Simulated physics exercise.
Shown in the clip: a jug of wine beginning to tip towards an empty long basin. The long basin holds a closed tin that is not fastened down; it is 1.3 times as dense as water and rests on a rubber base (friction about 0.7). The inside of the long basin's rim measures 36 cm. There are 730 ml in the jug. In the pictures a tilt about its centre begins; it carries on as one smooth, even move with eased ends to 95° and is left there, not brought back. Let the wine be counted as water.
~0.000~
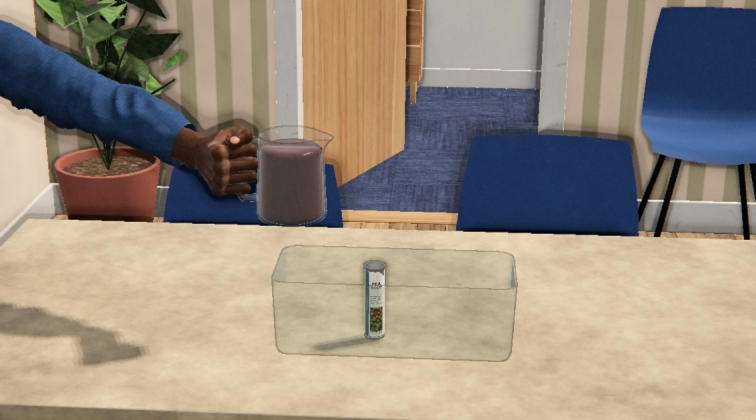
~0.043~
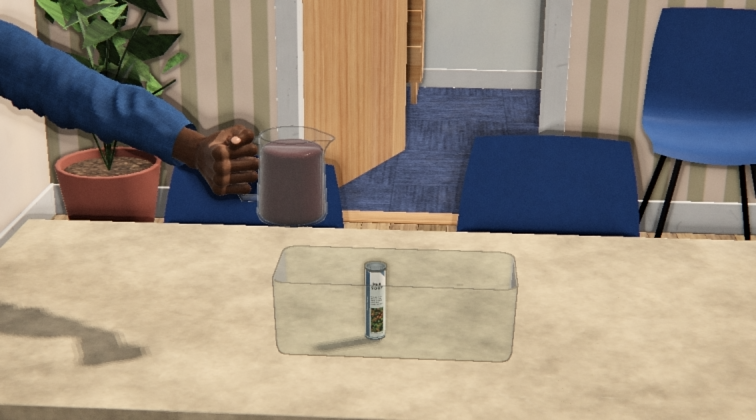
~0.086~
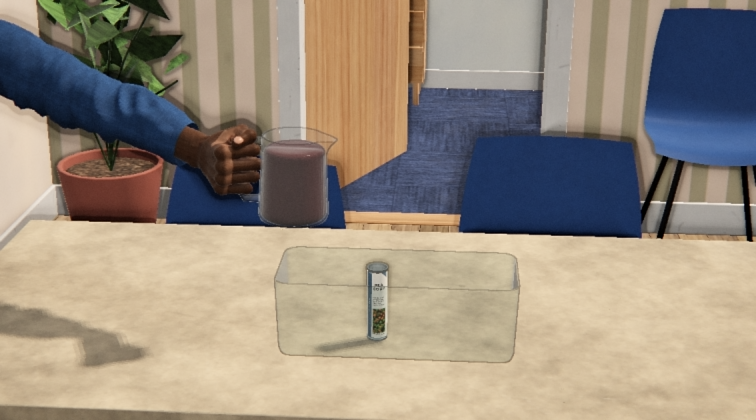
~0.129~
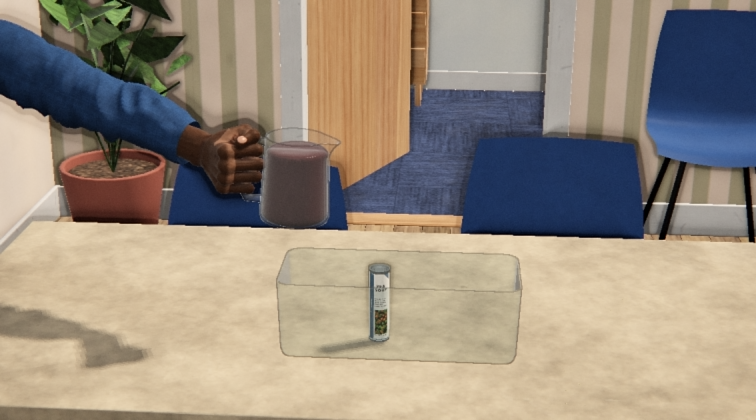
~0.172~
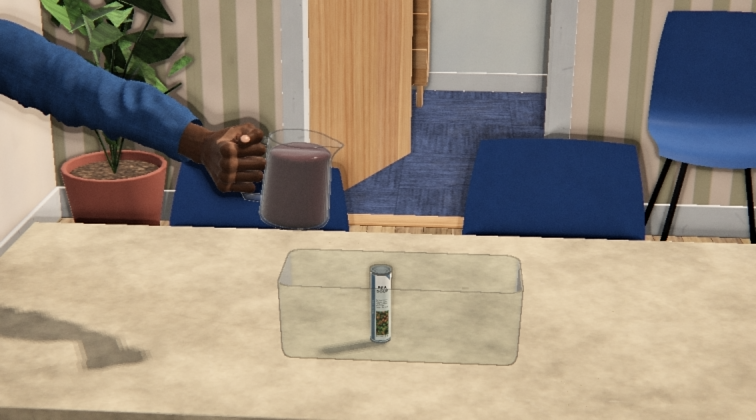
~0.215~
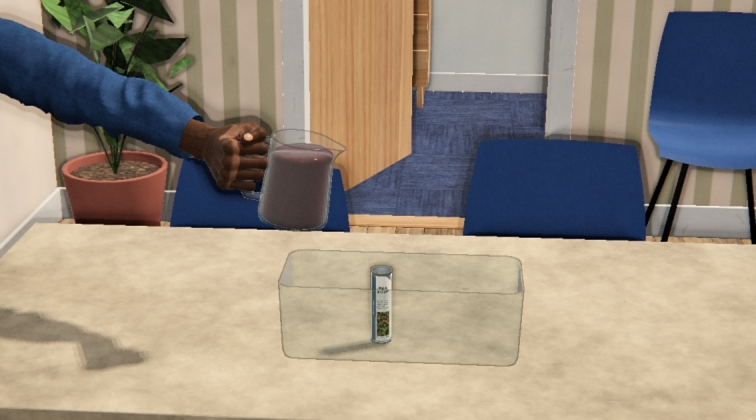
On a pale tabletop in a room with blue chairs, a hand held a jug of dark wine above a clear long basin with a small tin inside, then slowly tilted it slightly to the right.
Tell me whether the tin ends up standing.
It does.
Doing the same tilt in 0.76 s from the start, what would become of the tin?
The tin would stay balanced.
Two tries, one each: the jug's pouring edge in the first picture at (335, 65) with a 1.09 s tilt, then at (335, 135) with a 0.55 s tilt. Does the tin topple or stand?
Try 1: Still standing; try 2: Still standing.
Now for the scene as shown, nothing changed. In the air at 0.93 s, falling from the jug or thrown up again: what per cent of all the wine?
Close to 20 %.
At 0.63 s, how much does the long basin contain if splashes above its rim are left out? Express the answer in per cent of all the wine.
I reckon close to 1 percent of it.
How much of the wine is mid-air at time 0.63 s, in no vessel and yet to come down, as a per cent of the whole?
About 10 per cent.
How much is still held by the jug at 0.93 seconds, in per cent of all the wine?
50 %.
By 0.63 s the tilt is 59° and 90 per cent is still to pour; the tin stands where it began.
By 0.93 s the tilt is 90° and 51 per cent is still to pour; the tin stands where it began.
By 1.25 s the tilt is 95° and 16 per cent is still to pour; the tin stands where it began.
By 1.59 s the tilt is 95° and 5 per cent is still to pour; the tin stands where it began.
At rest the tin stands where it began.
